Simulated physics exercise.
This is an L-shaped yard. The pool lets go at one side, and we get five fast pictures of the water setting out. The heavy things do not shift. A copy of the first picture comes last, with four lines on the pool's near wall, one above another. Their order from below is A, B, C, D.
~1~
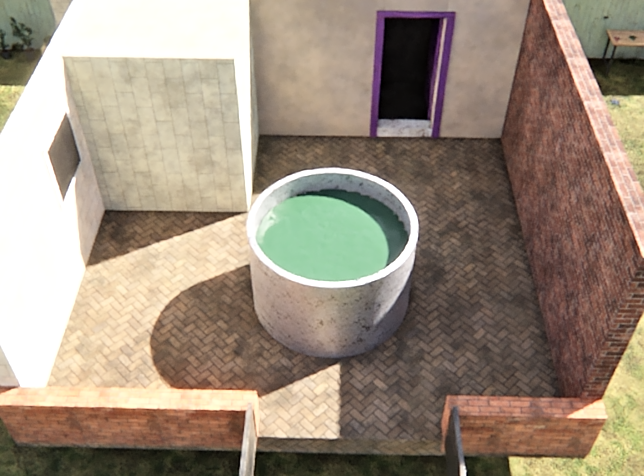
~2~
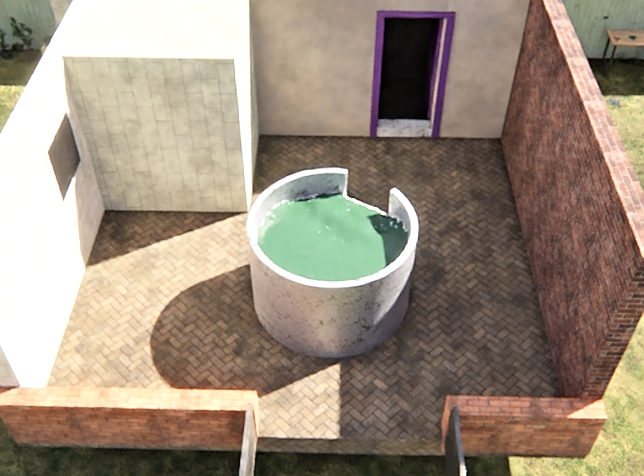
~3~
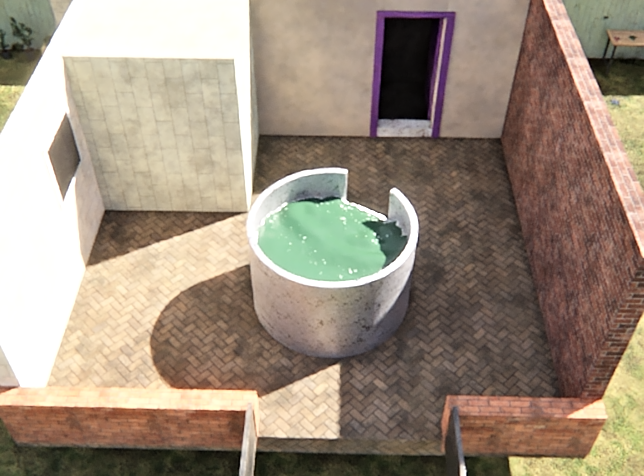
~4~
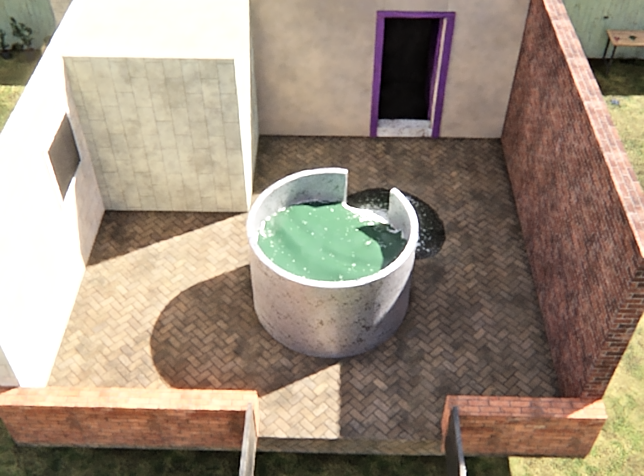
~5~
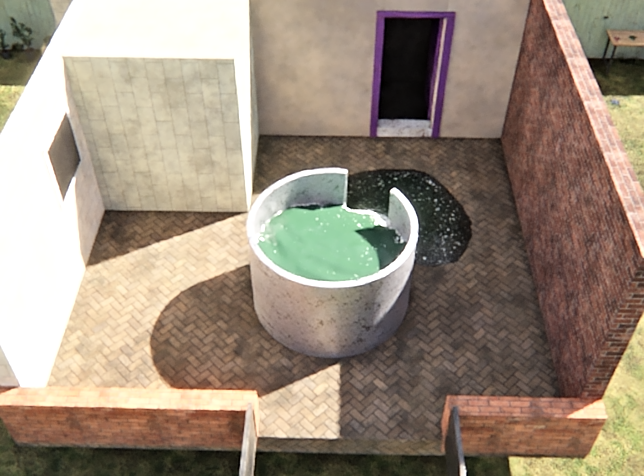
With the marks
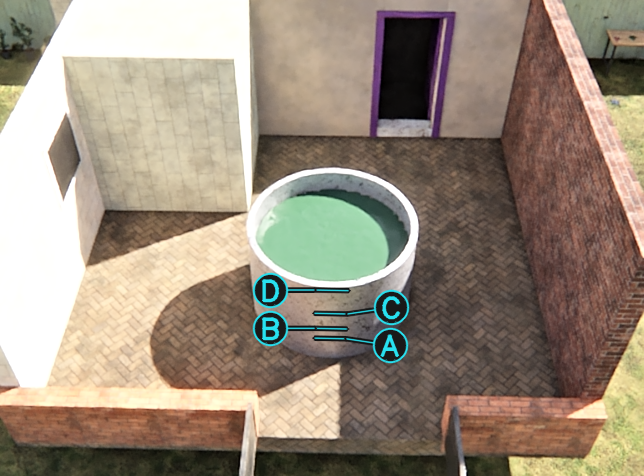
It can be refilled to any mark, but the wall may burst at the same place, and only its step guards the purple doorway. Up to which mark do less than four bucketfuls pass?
It is B.
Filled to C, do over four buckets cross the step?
Yes, that goes wrong.
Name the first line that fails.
It is C.
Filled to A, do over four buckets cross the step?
No.
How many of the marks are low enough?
Two.
In cyan, A at (330, 338); B at (330, 328); C at (331, 313); D at (331, 290); from the bottom up A, B, C, D.
For line A, nothing gets over.
For line B, a splash gets over, under a bucket.
For line C, about 11 bucketfuls get in.
For line D, dozens of bucketfuls pour in.
